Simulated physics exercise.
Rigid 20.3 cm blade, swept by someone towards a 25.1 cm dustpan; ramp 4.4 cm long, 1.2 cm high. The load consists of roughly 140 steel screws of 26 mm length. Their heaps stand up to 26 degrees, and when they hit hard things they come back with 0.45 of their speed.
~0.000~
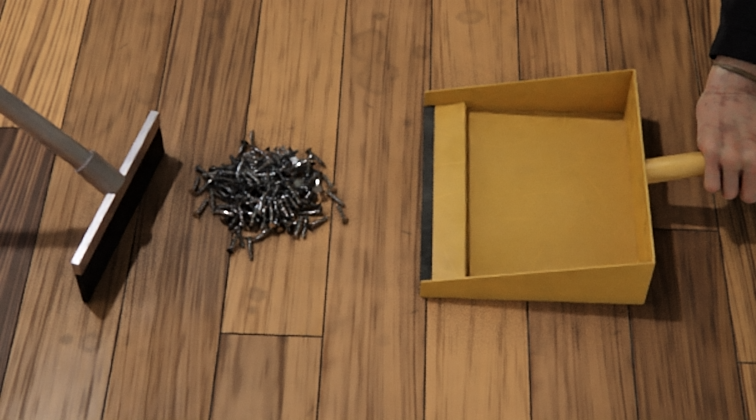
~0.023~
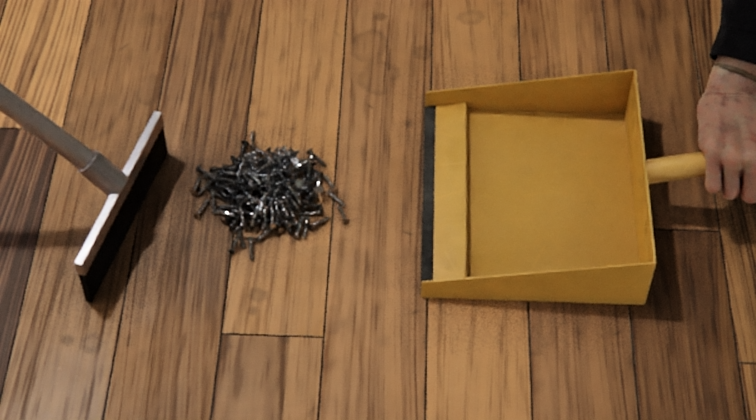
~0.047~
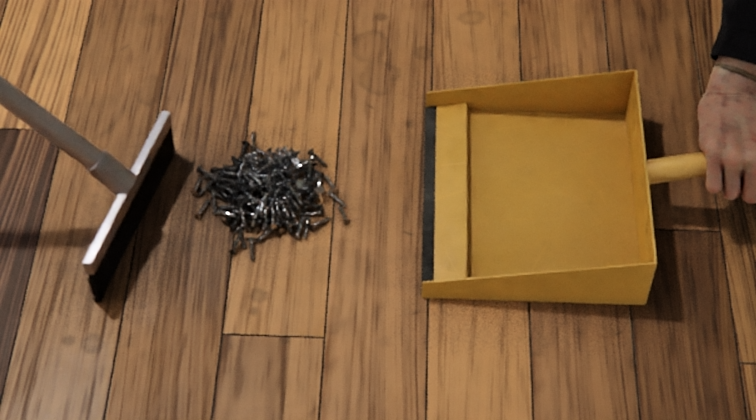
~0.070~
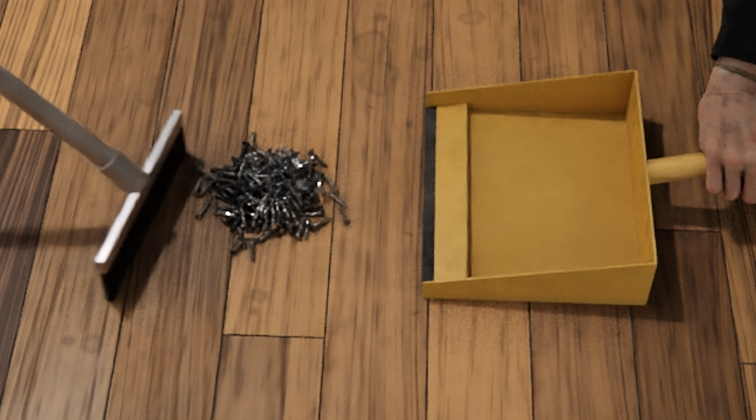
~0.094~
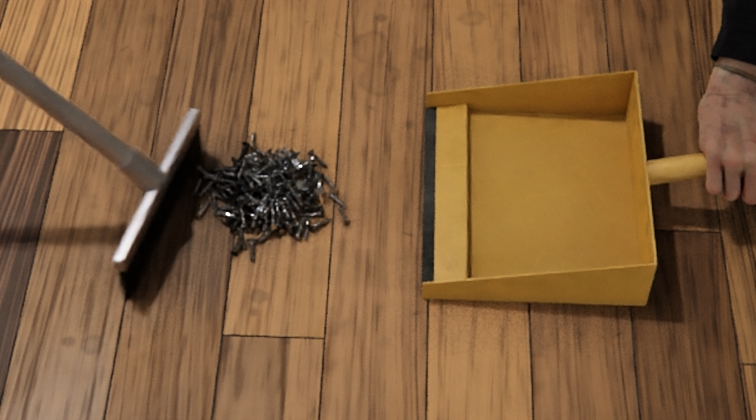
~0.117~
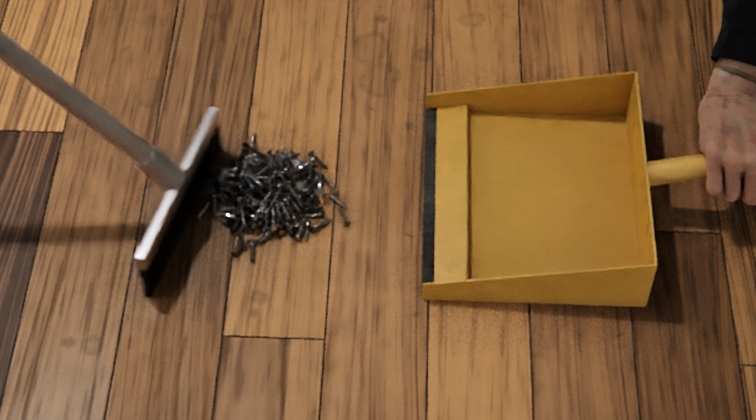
A rigid blade on a pale handle slid a short way rightward across the wooden floor to the edge of a pile of dark screws, while a hand held a yellow dustpan still.
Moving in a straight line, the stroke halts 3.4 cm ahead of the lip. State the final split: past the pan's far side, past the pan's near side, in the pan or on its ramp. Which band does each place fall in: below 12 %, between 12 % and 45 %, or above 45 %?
Far side: Not much; near side: Not much; pan: A moderate quantity.
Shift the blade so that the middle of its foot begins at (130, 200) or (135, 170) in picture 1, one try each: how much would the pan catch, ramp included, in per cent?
Some 20 and 15 per cent.
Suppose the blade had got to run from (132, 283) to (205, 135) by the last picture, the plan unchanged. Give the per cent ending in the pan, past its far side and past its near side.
That ends as pan 20, far 0, and near 5.
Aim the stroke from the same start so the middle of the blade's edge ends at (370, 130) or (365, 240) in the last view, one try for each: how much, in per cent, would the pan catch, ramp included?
Some 5 in a hundred and 30 in a hundred.
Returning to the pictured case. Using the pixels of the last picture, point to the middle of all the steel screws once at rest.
I'd say roughly (413, 202).
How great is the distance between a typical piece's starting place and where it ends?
Roughly 16 cm.
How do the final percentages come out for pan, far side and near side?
Far side 0, near side 0, pan 25.
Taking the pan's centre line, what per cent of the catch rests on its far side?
About 60 %.
After 0.24 s, middle of the blade 14 cm from the lip; 0 % over the lip, far side 0 %, near side 0 %.
After 0.32 s, middle of the blade 8 cm from the lip; 0 % over the lip, far side 0 %, near side 0 %.
After 0.53 s, middle of the blade 6 cm from the lip; 30 % over the lip, far side 0 %, near side 0 %.
In the end, at 1.4 s, far side 0 %, near side 0 %, pan 25 %, in front of the lip or behind the blade 70 %.
